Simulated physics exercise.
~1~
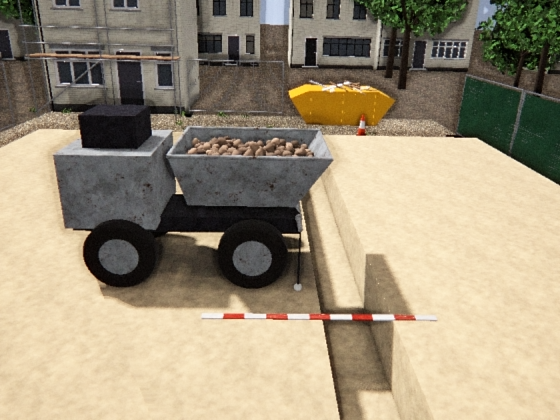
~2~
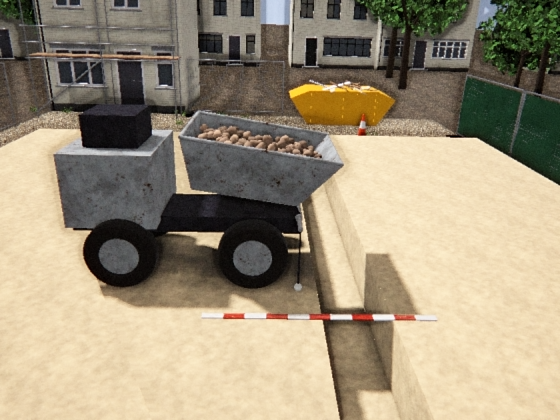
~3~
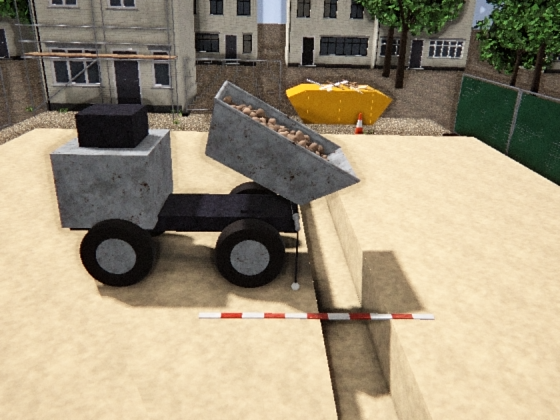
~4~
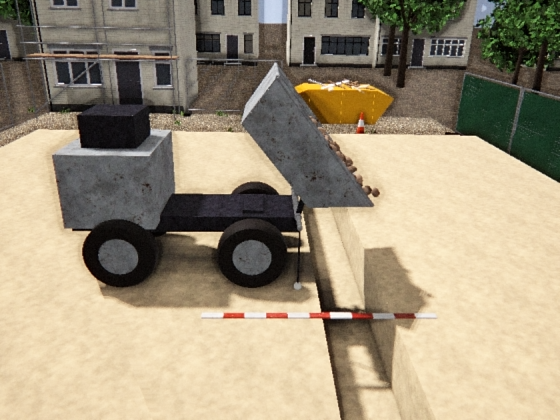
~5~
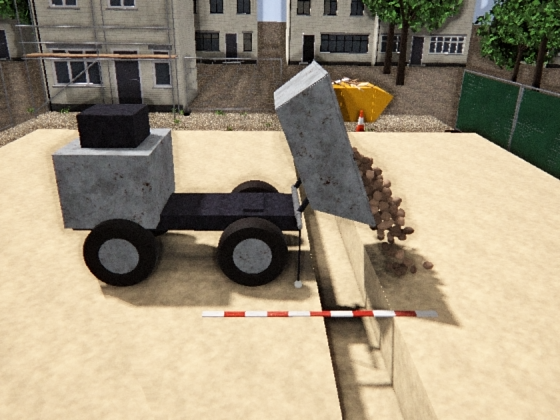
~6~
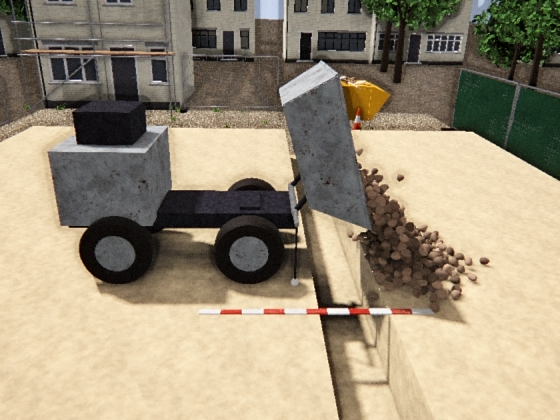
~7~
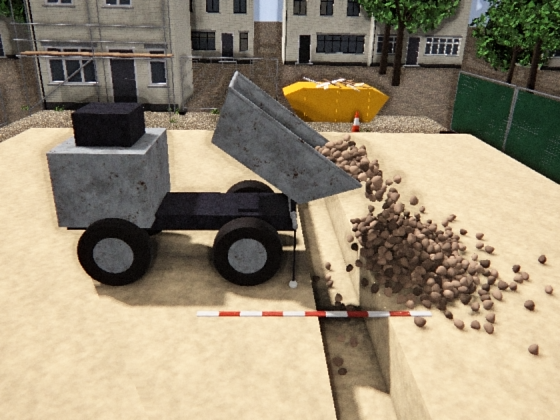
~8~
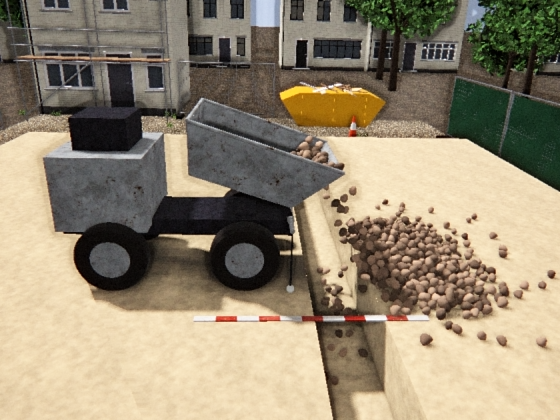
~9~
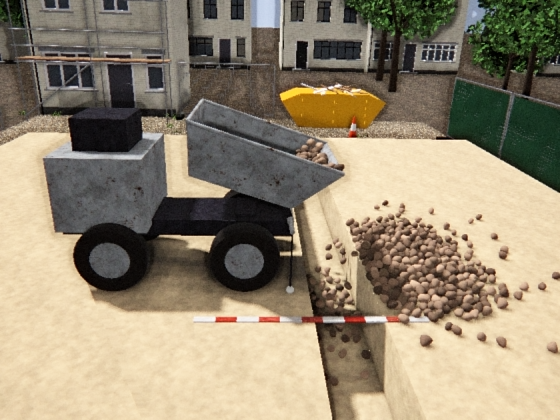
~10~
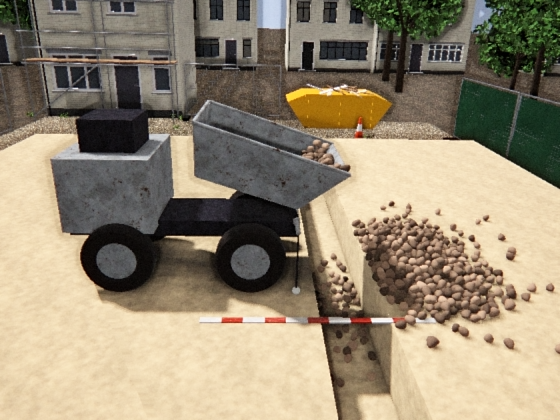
In this clip, a grey site dumper beside a narrow trench tips its skip steeply to the right, spilling brown cobbles mostly onto the far side, then partly lowers it, leaving a spread heap beyond the trench, some stones in it and some in the tilted skip.
